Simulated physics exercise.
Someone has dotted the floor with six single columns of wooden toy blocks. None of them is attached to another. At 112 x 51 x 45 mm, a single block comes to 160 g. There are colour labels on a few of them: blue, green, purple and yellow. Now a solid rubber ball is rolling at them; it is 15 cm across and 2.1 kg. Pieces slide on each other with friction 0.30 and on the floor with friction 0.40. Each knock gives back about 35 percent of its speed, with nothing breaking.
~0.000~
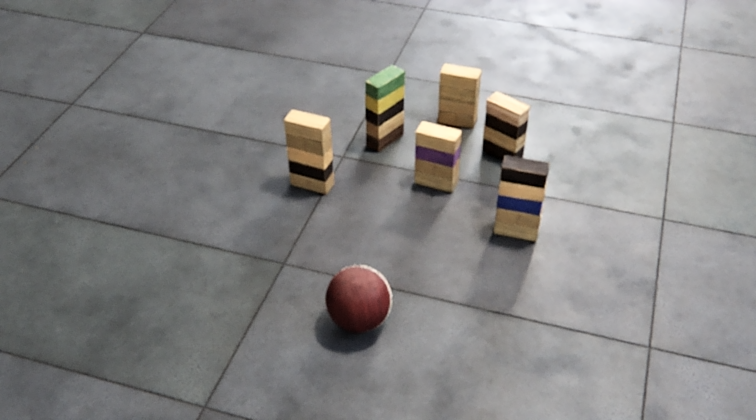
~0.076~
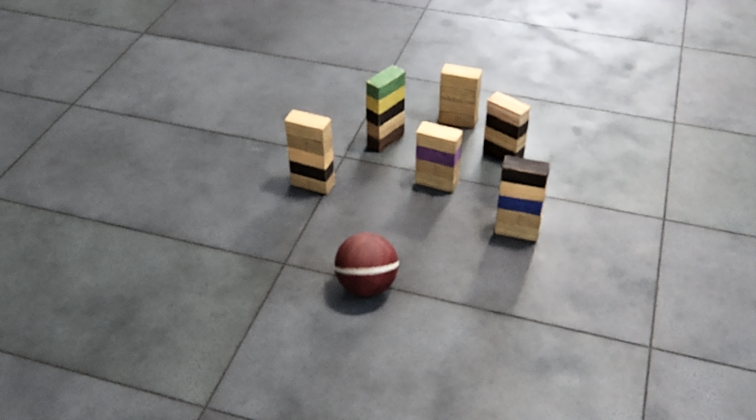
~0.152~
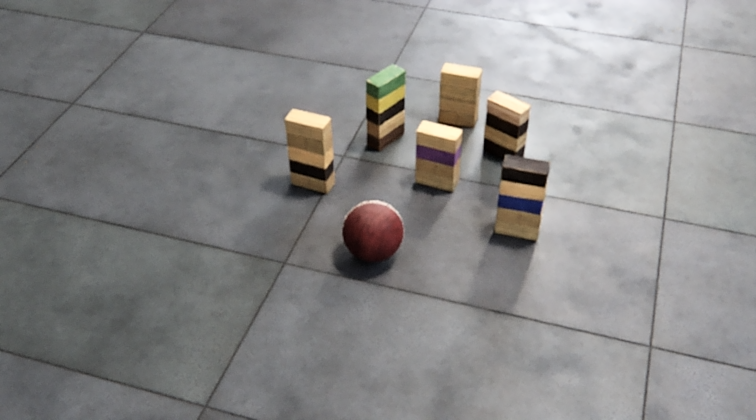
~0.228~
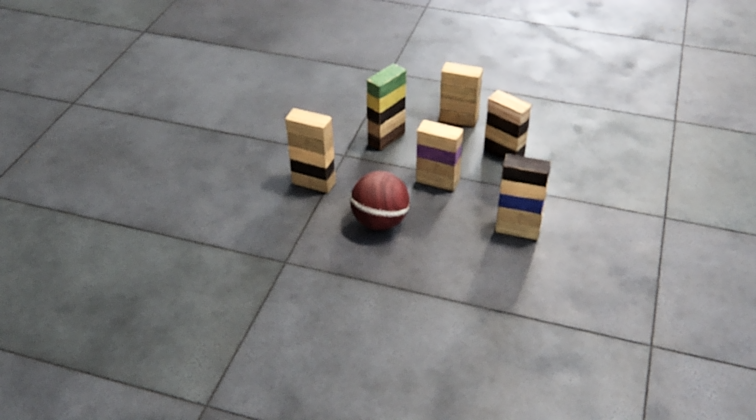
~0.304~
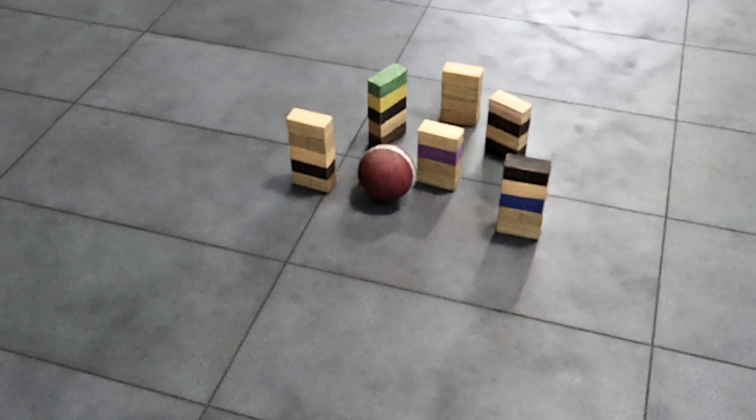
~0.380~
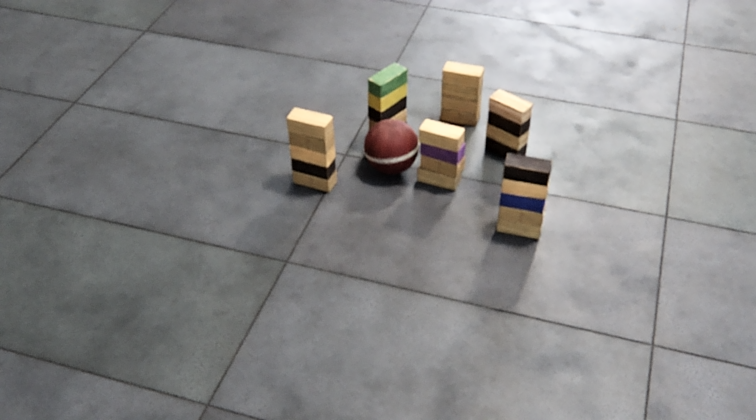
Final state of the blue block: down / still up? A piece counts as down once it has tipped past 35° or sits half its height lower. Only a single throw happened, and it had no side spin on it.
Still up.
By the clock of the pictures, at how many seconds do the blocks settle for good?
Settling time: Near 1.0 s.
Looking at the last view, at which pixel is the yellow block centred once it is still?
Somewhere around pixel (403, 68).
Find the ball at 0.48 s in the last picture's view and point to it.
(399, 121), more or less.
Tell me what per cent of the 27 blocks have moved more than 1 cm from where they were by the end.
Result: 20 per cent.
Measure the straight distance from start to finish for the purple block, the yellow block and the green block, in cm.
Start to finish, close to purple 0, yellow 36, green 20 centimetres.
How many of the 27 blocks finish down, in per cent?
Around 15 per cent, I'd say.
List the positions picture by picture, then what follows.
In the first picture (pixels give the middle of a visible side), ball (359, 299) 52 cm from contact, 1.5 m/s; blue block (519, 205); green block (385, 76); purple block (434, 157); none has stirred.
In the second picture, ball (367, 264) 41 cm from contact, 1.5 m/s; blue block (520, 205).
In the third picture, ball (373, 231) 29 cm from contact, 1.5 m/s; blue block (520, 205).
In the fourth picture, ball (380, 201) 18 cm from contact, 1.5 m/s; blue block (520, 204).
In the fifth picture, ball (386, 173) 7 cm from contact, 1.5 m/s; blue block (521, 204).
In the sixth picture, ball (391, 147) after contact, 1.5 m/s; blue block (522, 203); purple block (438, 154) 7 mm from its place; yellow block (395, 97); movement in 2 of them.
After 0.48 s, ball still moving; none of the 27 blocks down, 7 disturbed; blue block unmoved; yellow block 31° from how it stood.
After 0.62 s, ball still moving; 3 of the 27 blocks down; blue block unmoved; green block on its side.
After 0.86 s, ball still moving; 4 of the 27 blocks down; blue block unmoved; green block upside down.
In the end (1.4 s), ball rolling away; 4 of the 27 blocks down; blue block unmoved; green block upside down; yellow block on its side. From the last view, middles, blue block near (523, 197), green block near (413, 148).
